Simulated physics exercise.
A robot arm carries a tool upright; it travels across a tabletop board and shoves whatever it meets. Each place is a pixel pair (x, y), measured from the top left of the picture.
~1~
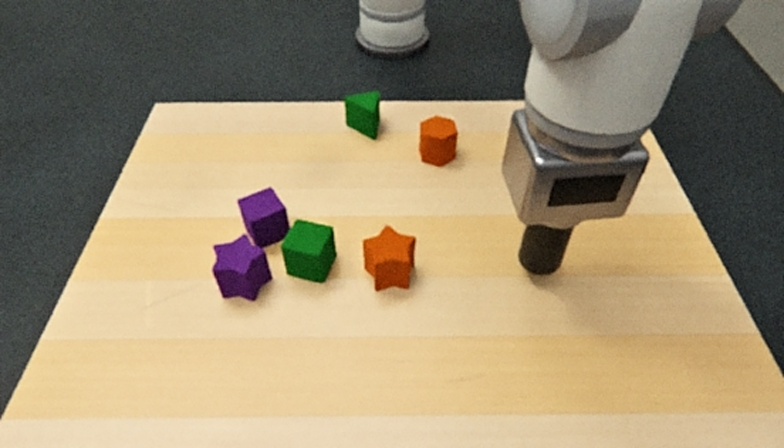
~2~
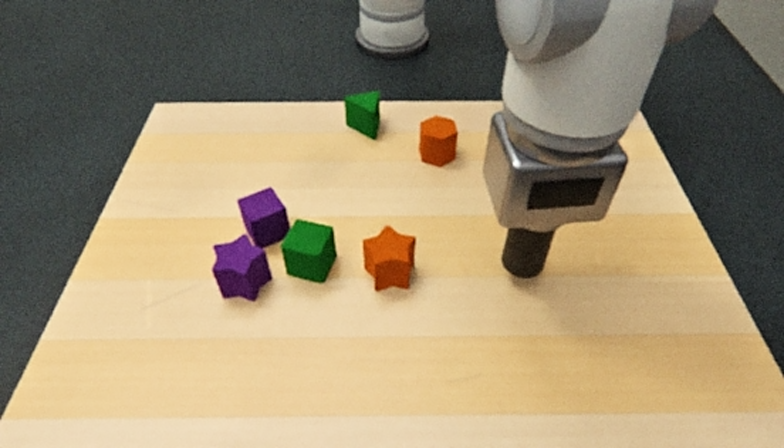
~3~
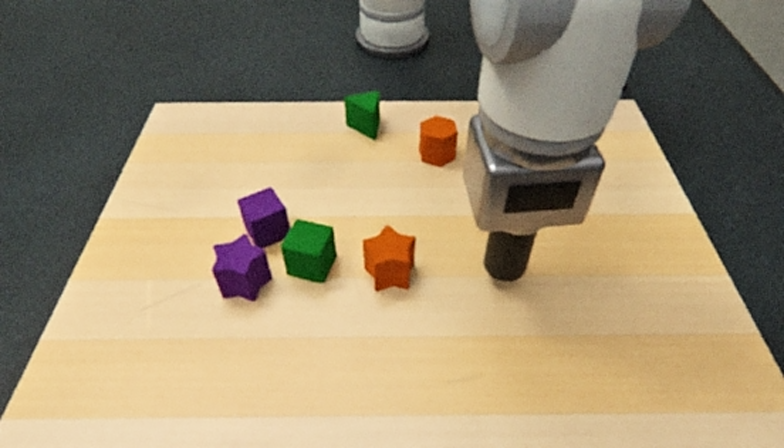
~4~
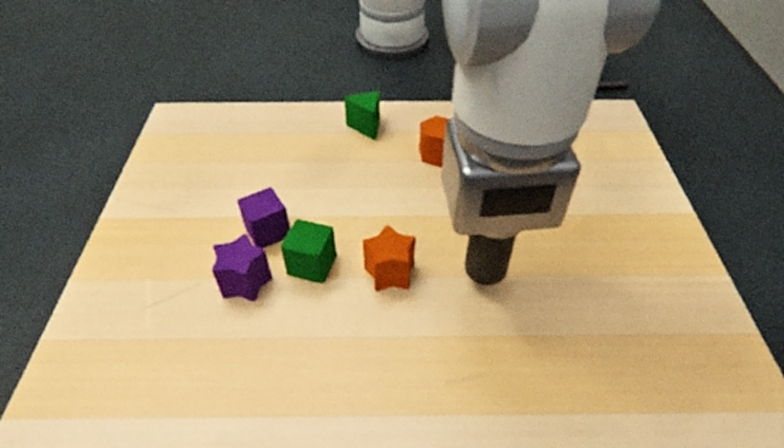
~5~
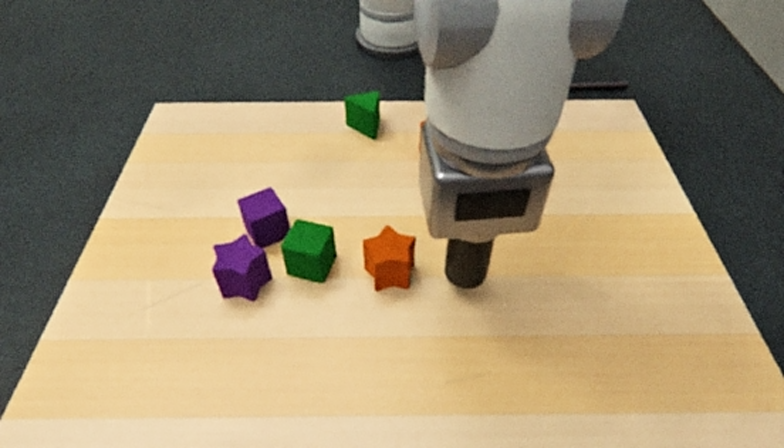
On a wooden board, a robot arm moves its dark tip left beside still coloured blocks.
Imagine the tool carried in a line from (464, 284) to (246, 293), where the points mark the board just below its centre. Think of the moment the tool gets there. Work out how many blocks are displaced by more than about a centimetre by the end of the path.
Moved: 3 or more.
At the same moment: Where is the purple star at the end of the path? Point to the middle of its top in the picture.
I expect it at (202, 251).
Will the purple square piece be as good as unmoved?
Answer: No.
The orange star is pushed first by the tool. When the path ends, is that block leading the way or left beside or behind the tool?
The tool loses it on the way.
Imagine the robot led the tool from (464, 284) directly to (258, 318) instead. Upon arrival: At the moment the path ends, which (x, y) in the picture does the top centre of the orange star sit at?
Around (361, 240).
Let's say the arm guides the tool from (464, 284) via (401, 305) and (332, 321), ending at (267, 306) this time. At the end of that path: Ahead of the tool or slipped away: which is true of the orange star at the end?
The tool will have lost it.
On the path given first. One third of the way, tool (392, 274); orange star (358, 240), turned 25° clockwise.
Two thirds of the way, tool (317, 277); purple square piece (250, 193), turned 20° anticlockwise; green square piece (269, 217), turned 20° clockwise; orange star (305, 231), turned 60° clockwise.
At the end, tool (242, 280); purple star (202, 251); purple square piece (244, 184), turned 15° anticlockwise; green square piece (259, 207), turned 25° clockwise; orange star (287, 232), turned 90° clockwise.
